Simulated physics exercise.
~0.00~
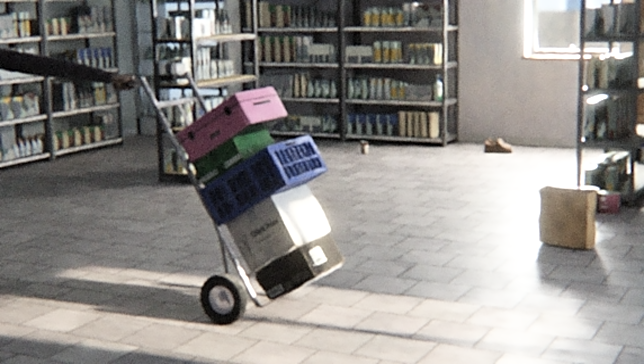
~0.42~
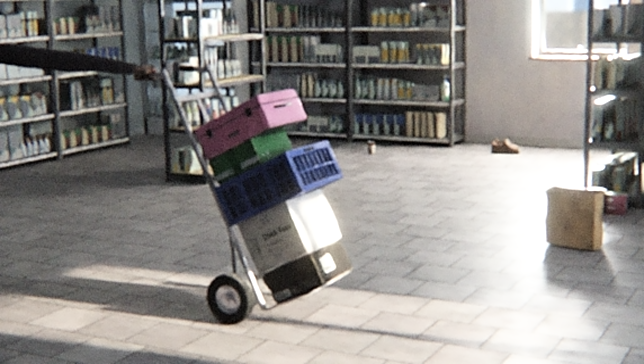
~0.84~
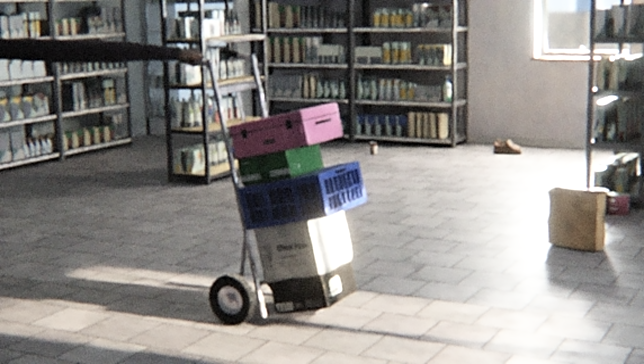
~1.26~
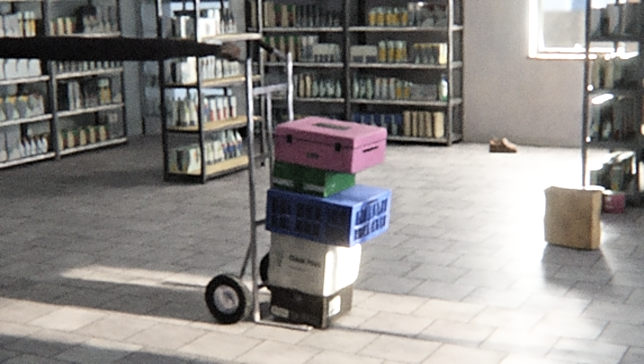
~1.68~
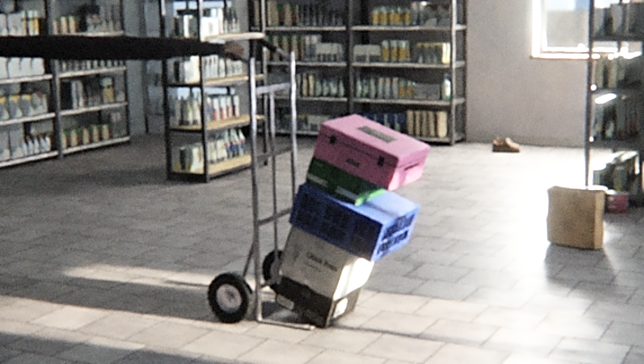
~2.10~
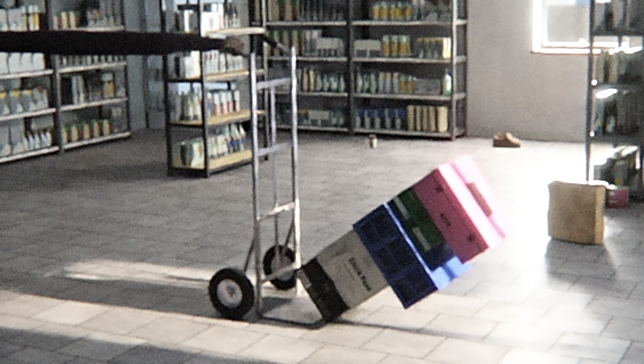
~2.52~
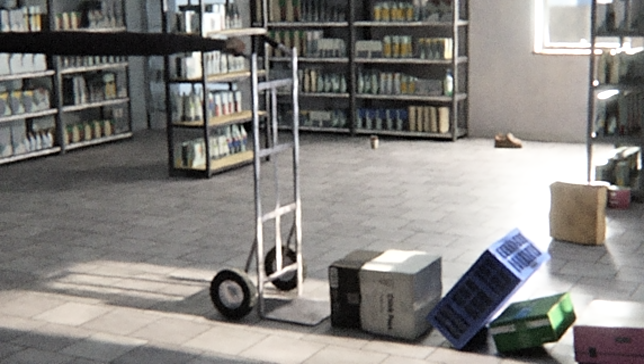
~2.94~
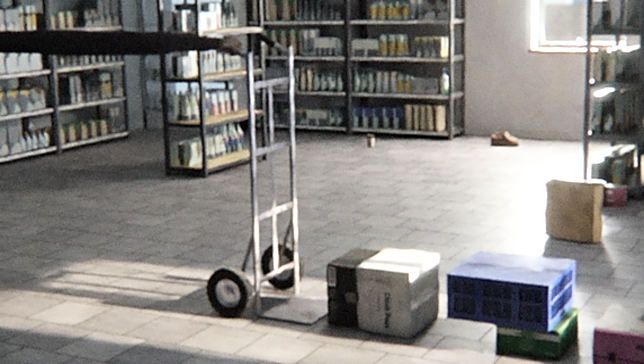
The clip opens on a two-wheeled hand truck tilted back in a sunlit room lined with shelves, an arm at the left gripping its handle. Stacked on it, from top to bottom, are a pink toolbox, a green parcel, a blue crate, a white box and a black parcel. The arm swings the truck upright, and the stack leans away to the right, then topples forward off the truck. The pieces spill across the tiled floor, the crate landing tilted before settling flat. At the end, the truck stands upright and held, with the black parcel and white box lying side by side just in front, the blue crate resting on the green parcel, and the pink toolbox at the right edge.
